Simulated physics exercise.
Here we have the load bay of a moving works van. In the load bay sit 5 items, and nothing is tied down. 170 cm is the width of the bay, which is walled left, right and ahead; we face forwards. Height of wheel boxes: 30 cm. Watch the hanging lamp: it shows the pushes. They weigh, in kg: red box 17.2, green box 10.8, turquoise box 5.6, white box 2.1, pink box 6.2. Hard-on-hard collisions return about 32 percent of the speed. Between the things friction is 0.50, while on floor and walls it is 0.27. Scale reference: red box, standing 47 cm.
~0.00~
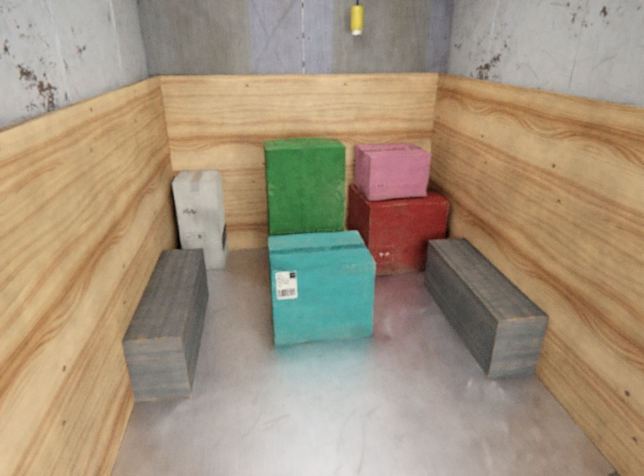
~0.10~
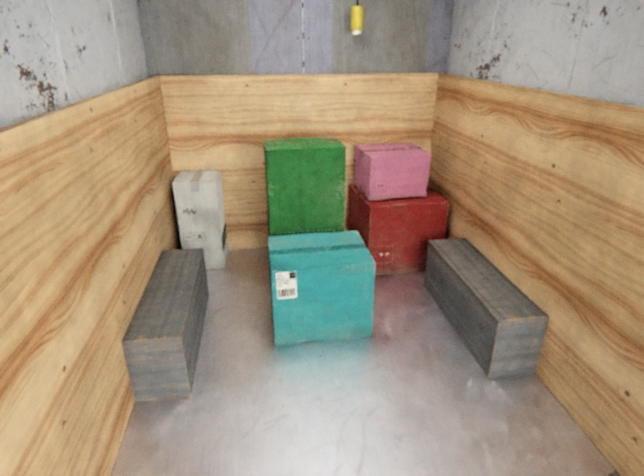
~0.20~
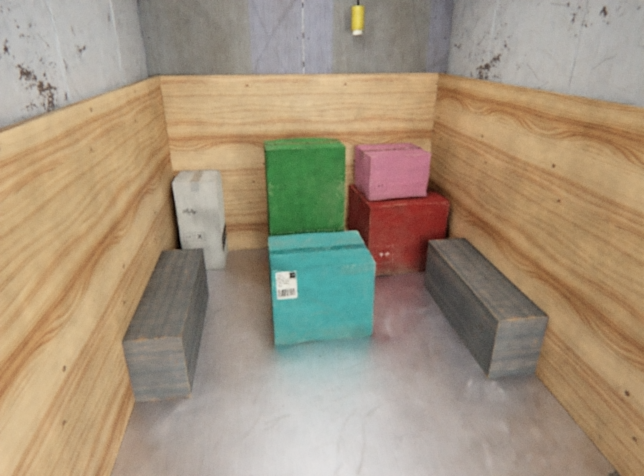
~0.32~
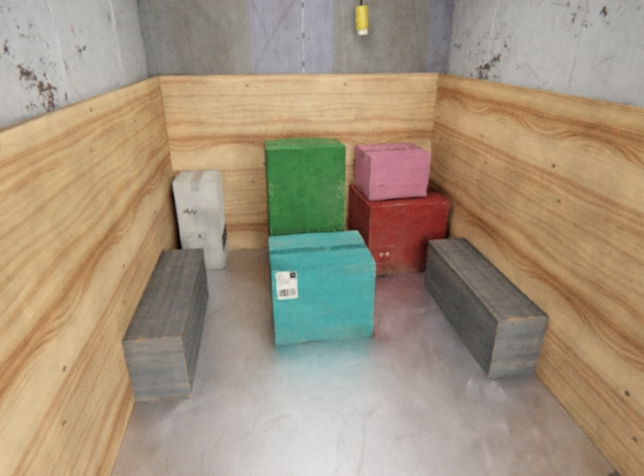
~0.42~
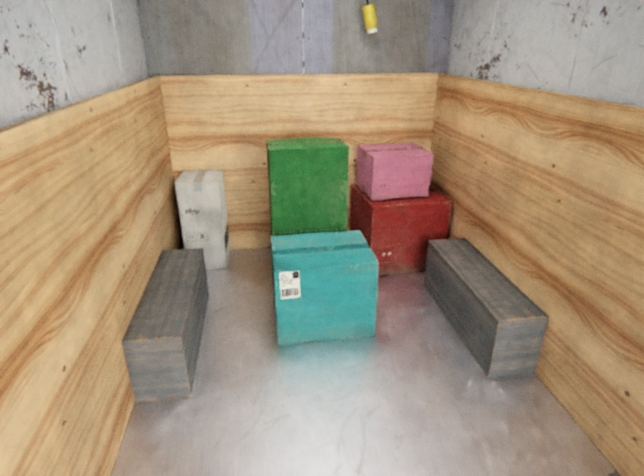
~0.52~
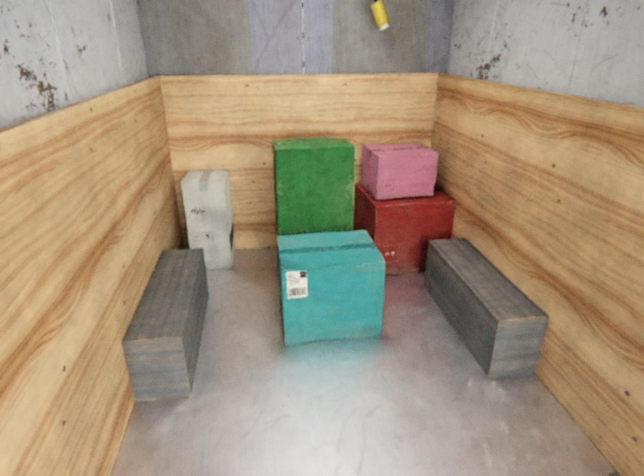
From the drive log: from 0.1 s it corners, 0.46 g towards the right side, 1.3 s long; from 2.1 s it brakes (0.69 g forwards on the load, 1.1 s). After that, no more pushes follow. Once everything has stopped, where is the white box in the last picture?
I would say it sits near (335, 213).
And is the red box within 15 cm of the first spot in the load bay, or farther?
In the end the red box remains stationary.
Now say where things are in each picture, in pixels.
The first picture shows no push; white box (203, 220); red box (394, 226).
The second picture shows no push; turquoise box (318, 285); pink box (391, 170).
The third picture shows push 0.18 g right; red box (394, 226); green box (304, 215).
The fourth picture shows push 0.40 g right; turquoise box (319, 285); pink box (391, 170).
The fifth picture shows push 0.46 g right; red box (397, 226); green box (307, 215).
The sixth picture shows push 0.46 g right; white box (211, 220) 5 cm from its spot; turquoise box (327, 284) 5 cm from its spot.
By 0.82 s, push 0.46 g right; white box 26 cm from its spot near (244, 218); turquoise box 26 cm from its spot; green box 20 cm from its spot.
By 1.32 s, push 0.15 g right; white box 90 cm from its spot near (342, 213); turquoise box 43 cm from its spot; green box 20 cm from its spot.
When it is over (3.8 s), not toppled but over 15 cm from the start, green box, turquoise box, white box and pink box; red box within 15 cm of the start. End places, in pixels of the last picture, white box near (335, 213).
